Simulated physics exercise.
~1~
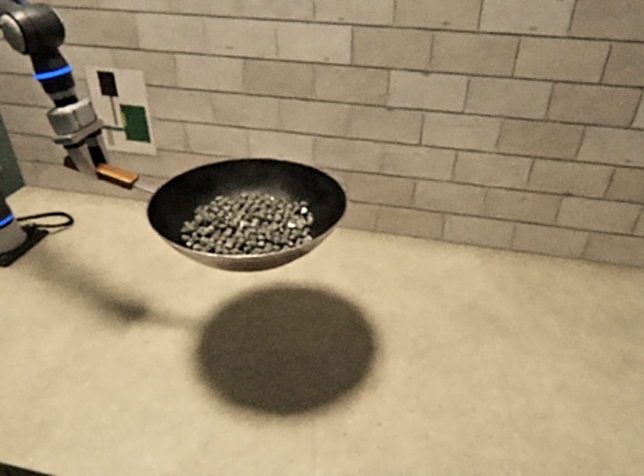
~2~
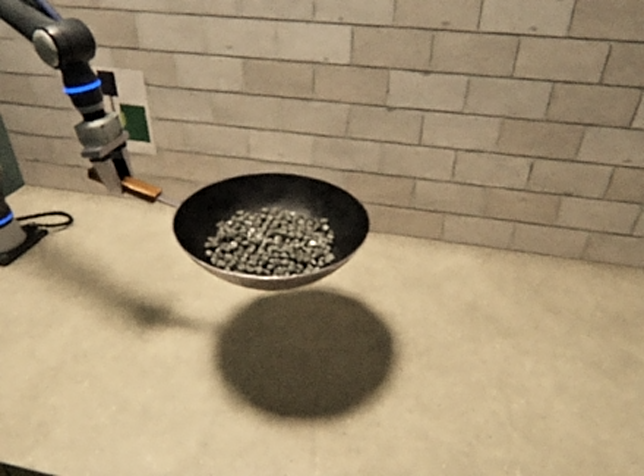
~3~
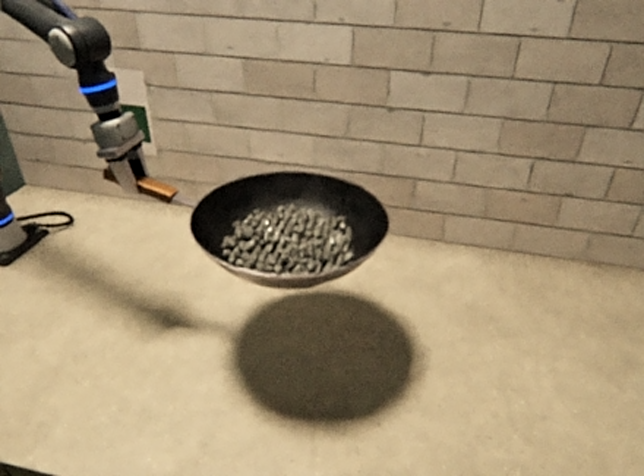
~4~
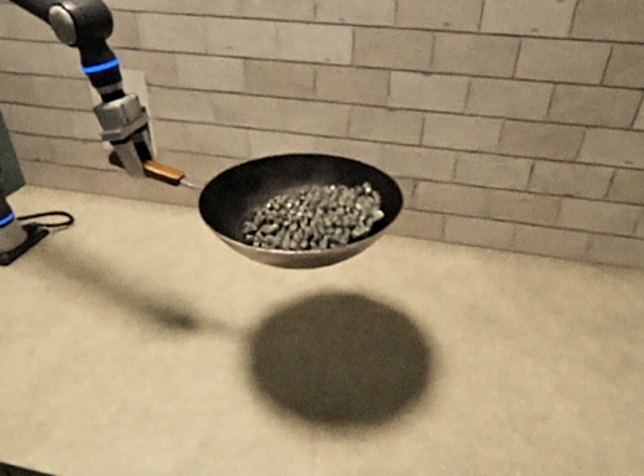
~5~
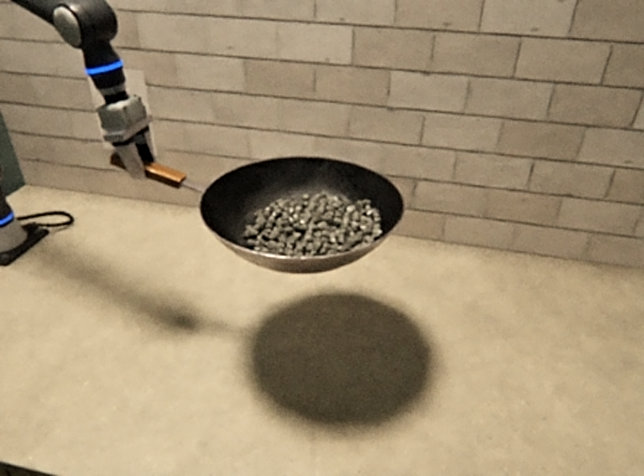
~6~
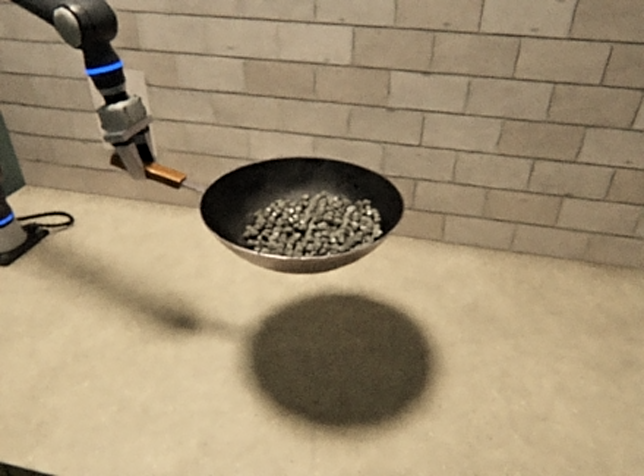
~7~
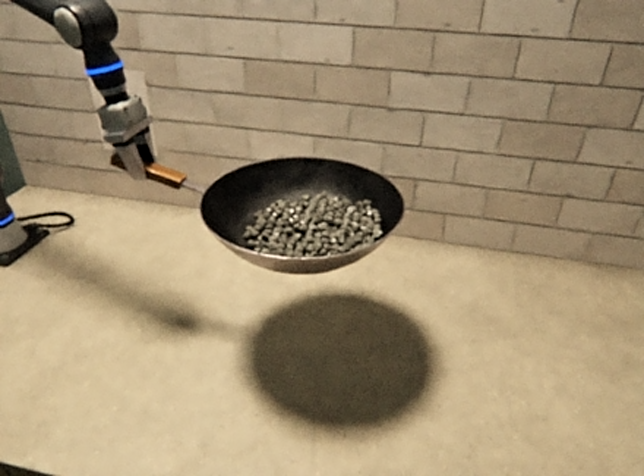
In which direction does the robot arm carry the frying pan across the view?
The robot arm carries the frying pan to the right, as the viewer sees it.
